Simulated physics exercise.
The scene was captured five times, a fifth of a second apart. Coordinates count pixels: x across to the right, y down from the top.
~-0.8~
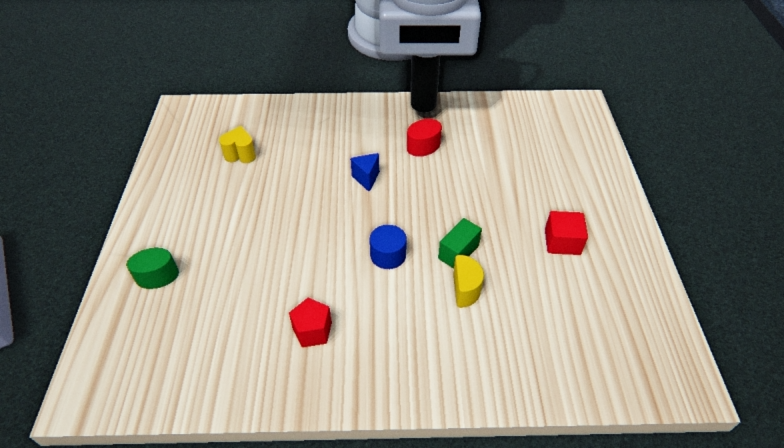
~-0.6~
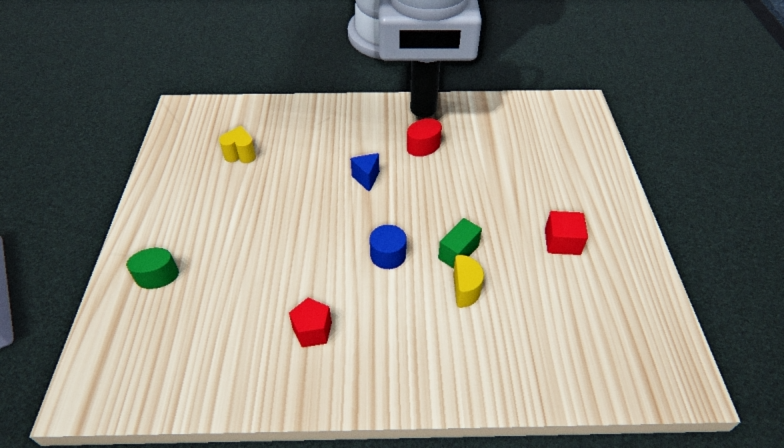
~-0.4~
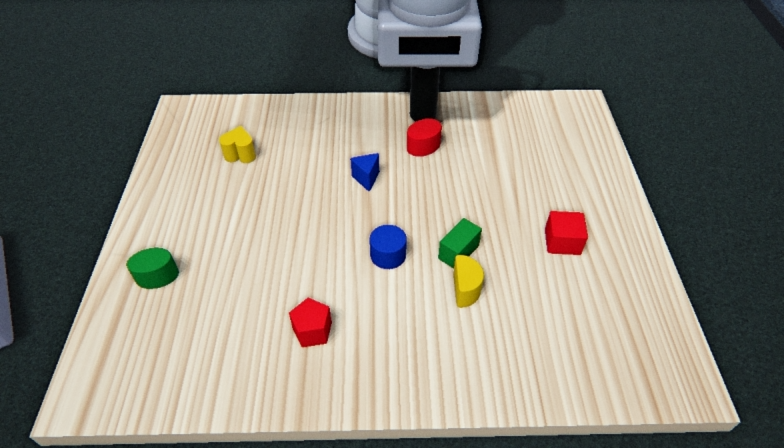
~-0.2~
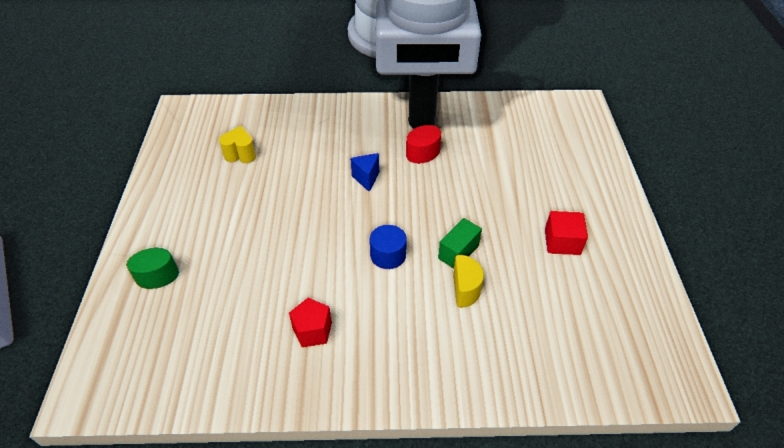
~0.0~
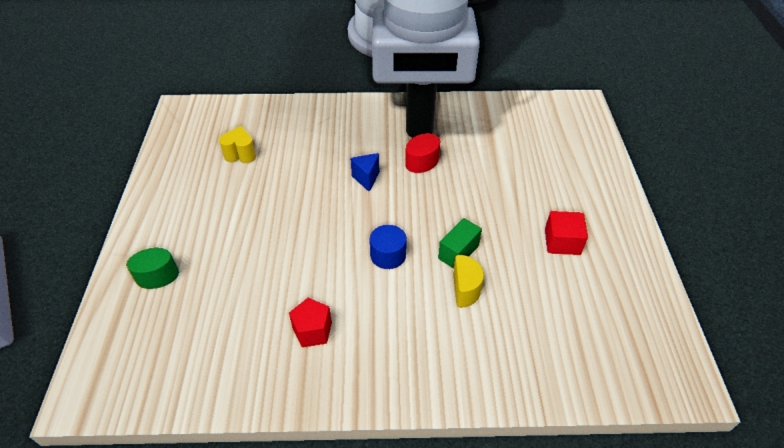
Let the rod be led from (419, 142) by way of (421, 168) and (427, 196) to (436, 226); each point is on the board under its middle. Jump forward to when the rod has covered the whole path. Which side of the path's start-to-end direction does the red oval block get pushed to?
It moves off to the right.
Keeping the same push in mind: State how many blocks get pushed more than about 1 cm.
The count is one.
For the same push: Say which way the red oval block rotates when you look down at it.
Seen from above, clockwise.
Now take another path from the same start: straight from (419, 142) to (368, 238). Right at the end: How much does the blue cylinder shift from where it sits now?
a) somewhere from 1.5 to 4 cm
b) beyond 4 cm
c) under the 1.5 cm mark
It's c.
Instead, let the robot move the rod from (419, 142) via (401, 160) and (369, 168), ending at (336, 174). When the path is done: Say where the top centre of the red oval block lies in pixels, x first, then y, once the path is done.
At the end it should sit near (422, 157).
On the path given first. One third of the way, rod at (422, 158); red oval block at (424, 172).
Two thirds of the way, rod at (428, 187); red oval block at (423, 201), turned 30° clockwise.
At the end, rod at (437, 216); red oval block at (419, 228), turned 80° clockwise; green rectangle unmoved.
